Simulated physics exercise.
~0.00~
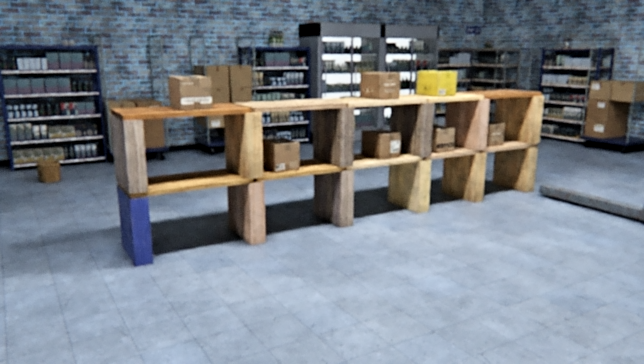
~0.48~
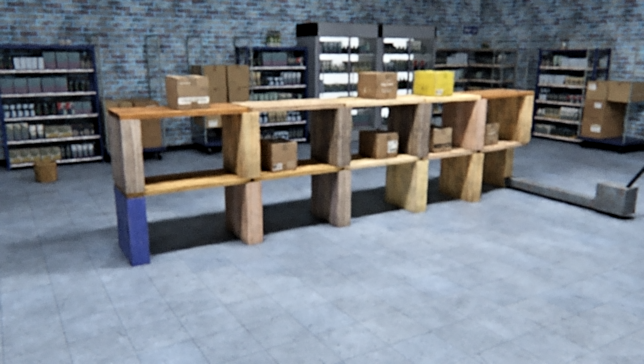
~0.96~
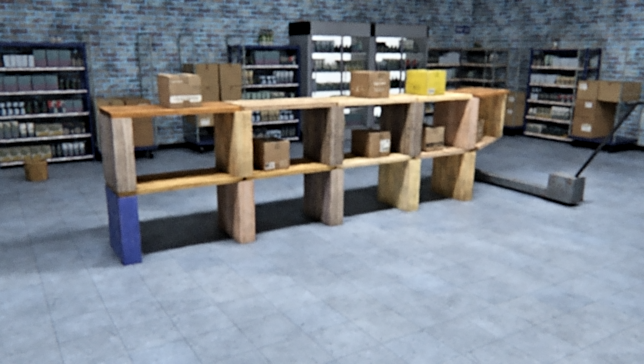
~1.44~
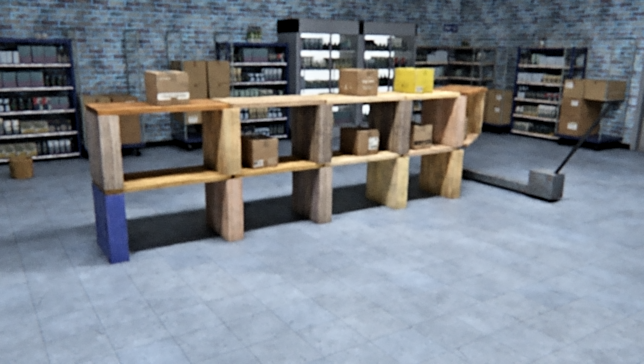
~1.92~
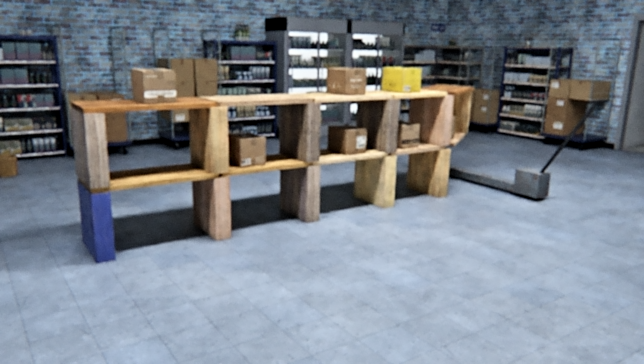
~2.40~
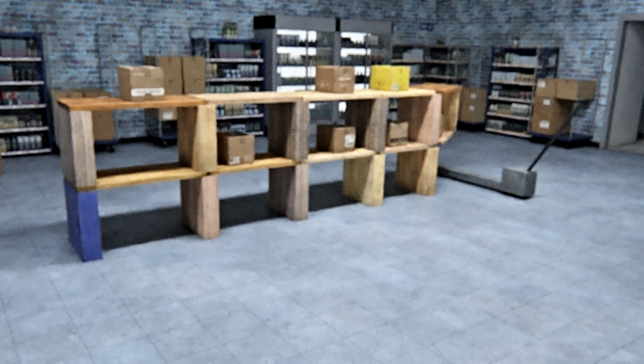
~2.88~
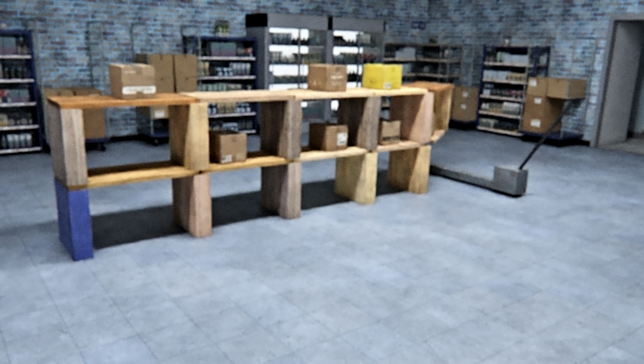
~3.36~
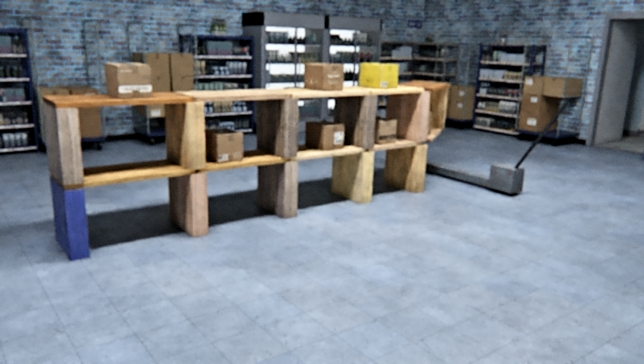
A long two-tier rack of upright timber slabs and loose boards stands across a grey tiled floor, seen from slightly above in a storeroom with brick walls and stocked shelves behind. A blue upright supports its lower left corner, and cardboard cartons sit on both tiers, with a yellow one on top toward the right. A low grey floor jack with a raised handle slides leftward against the far right end, and the end section shifts slightly askew. The jack stops there as the view pans gently right. The rack remains standing, its blue upright and yellow carton still in place.
